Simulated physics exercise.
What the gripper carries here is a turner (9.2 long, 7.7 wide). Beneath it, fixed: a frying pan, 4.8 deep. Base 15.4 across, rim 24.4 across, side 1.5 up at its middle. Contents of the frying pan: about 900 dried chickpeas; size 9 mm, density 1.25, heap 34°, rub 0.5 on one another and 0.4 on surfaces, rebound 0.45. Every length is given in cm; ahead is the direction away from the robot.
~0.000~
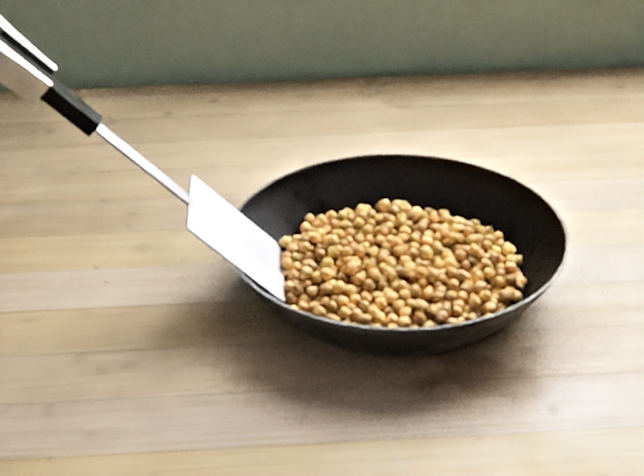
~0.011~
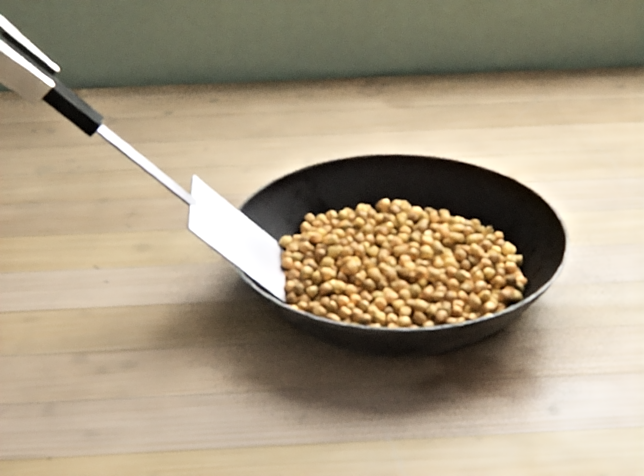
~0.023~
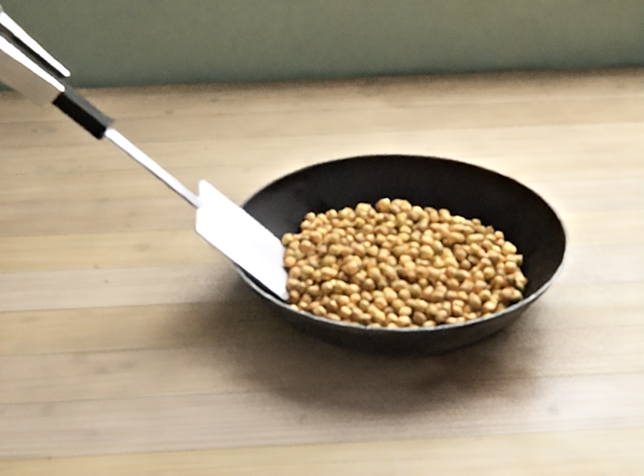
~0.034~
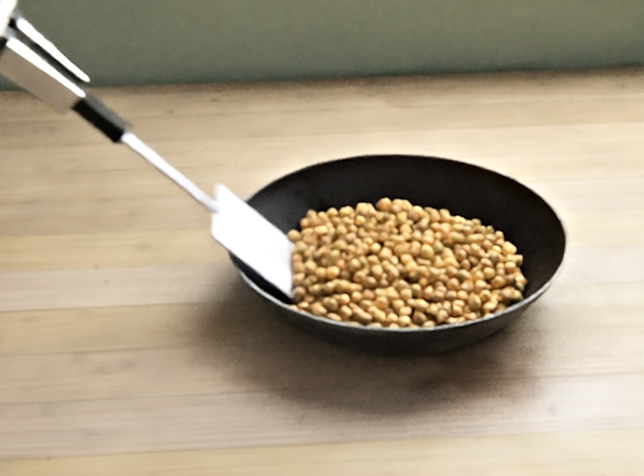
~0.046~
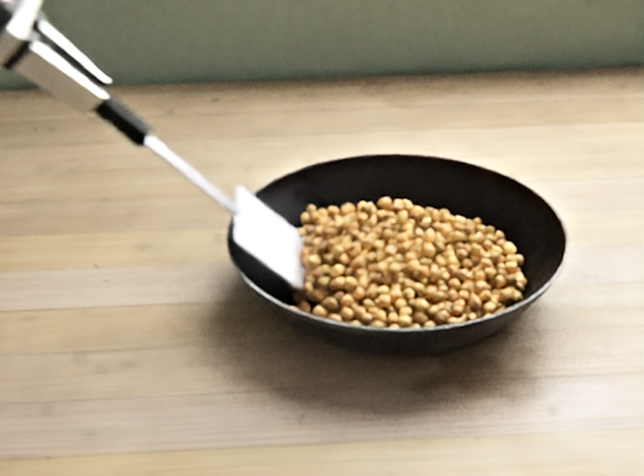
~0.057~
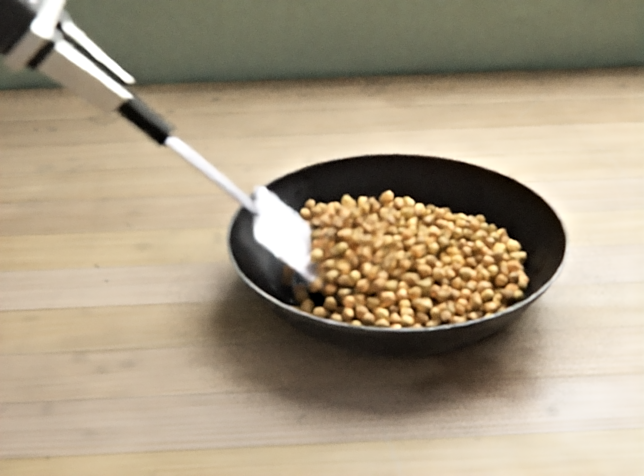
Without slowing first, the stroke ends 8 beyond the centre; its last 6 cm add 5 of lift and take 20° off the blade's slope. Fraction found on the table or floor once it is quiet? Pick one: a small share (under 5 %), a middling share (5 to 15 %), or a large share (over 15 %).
A large share.
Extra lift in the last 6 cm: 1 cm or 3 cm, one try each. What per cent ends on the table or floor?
Estimates, in order: 20 % then 25 %.
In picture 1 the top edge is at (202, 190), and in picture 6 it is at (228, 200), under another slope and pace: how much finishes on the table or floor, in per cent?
It works out to about 10 %, more or less.
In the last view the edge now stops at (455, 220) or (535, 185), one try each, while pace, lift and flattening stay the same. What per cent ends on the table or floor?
Close to 15 and close to 30 per cent, respectively.
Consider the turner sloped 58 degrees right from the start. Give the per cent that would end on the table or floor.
25 %.
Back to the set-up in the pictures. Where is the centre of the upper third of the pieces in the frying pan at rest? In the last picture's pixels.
You'll find it at about (481, 245).
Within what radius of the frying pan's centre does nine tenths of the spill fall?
That works out to near 75 cm.
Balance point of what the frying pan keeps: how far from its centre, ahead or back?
Ahead of centre, near 3.5 centimetres.
After 0.08 s, sloping 46°, highest piece 9 above the table; 900 in the frying pan.
After 0.11 s, sloping 41°, highest piece 12 above the table; 899 in the frying pan, 1 on the blade or in flight.
After 0.33 s, sloping 26°, highest piece 14 above the table; 682 in the frying pan, 67 on the table or floor, 151 on the blade or in flight.
After 1.38 s, sloping 26°, highest piece 5 above the table; 682 in the frying pan, 218 on the table or floor.
In the end, 682 in the frying pan, 218 on the table or floor. That is 24 % on the table or floor.
